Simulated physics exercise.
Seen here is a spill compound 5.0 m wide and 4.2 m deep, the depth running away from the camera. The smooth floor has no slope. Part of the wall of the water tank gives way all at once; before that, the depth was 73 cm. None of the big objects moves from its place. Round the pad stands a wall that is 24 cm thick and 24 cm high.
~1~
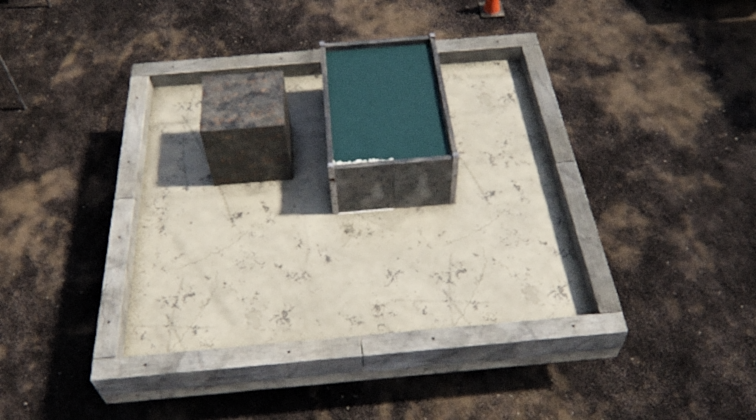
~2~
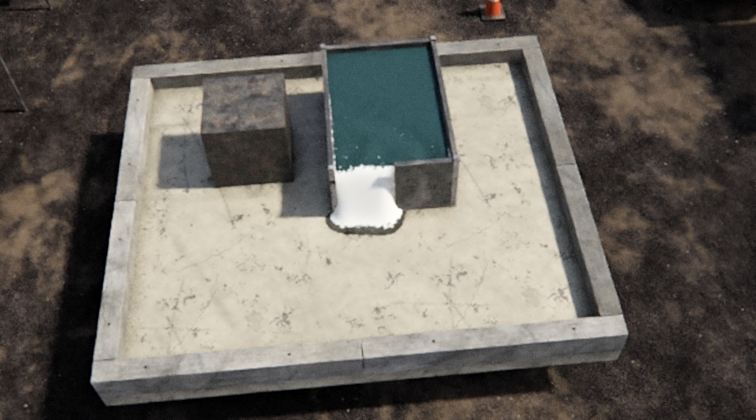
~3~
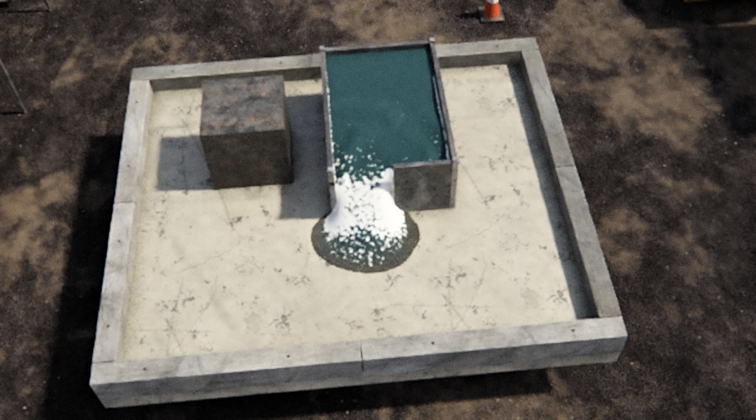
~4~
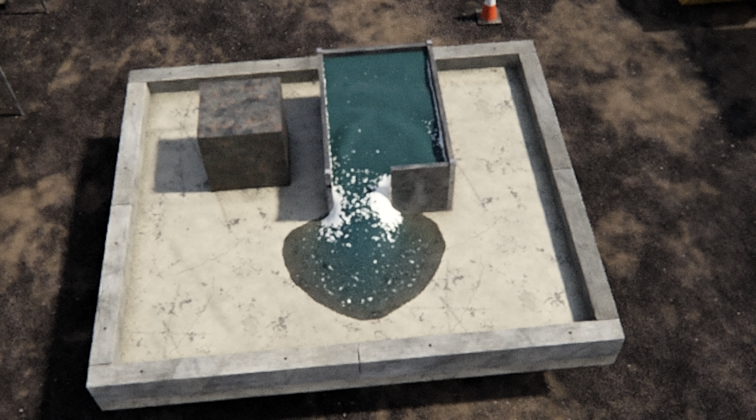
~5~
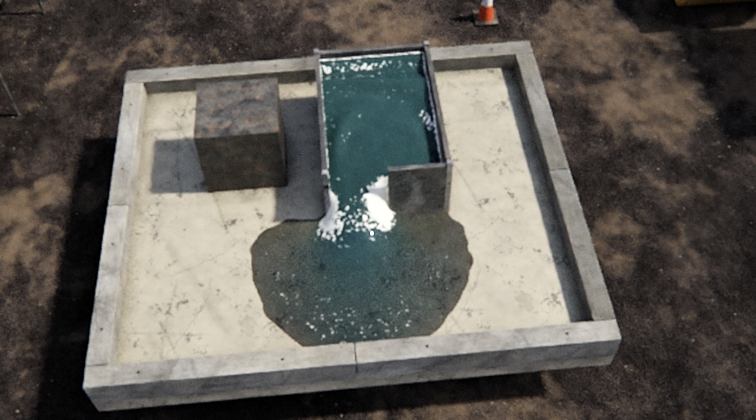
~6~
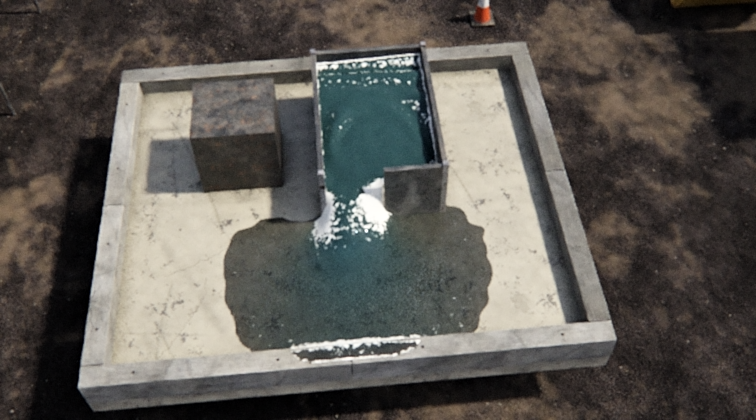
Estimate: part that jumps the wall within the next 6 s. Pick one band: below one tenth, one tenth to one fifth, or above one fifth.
Below one tenth.
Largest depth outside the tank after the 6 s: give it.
Depth: Approx. 16 cm.
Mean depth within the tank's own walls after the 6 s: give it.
18 cm.
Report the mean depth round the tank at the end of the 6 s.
The mean depth is around 8 cm.
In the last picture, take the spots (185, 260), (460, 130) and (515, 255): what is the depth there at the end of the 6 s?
Spot by spot: Some 7, 7, then 7 cm.
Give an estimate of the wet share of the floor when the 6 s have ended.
Around 100 per cent wet.
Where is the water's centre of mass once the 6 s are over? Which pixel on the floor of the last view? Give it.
(340, 199).
A moment later water covers 30 % of the floor and is deepest (42 cm) near (356, 352); 0 % is over the wall.
Soon after water covers 35 % of the floor and is deepest (42 cm) near (374, 351); 1 % is over the wall.
Next water covers 40 % of the floor and is deepest (34 cm) near (112, 374); 4 % is over the wall.
Later on water covers 70 % of the floor and is deepest (20 cm) near (356, 352); 6 % is over the wall.
At the end water covers 80 % of the floor and is deepest (16 cm) near (307, 92); 6 % is over the wall.
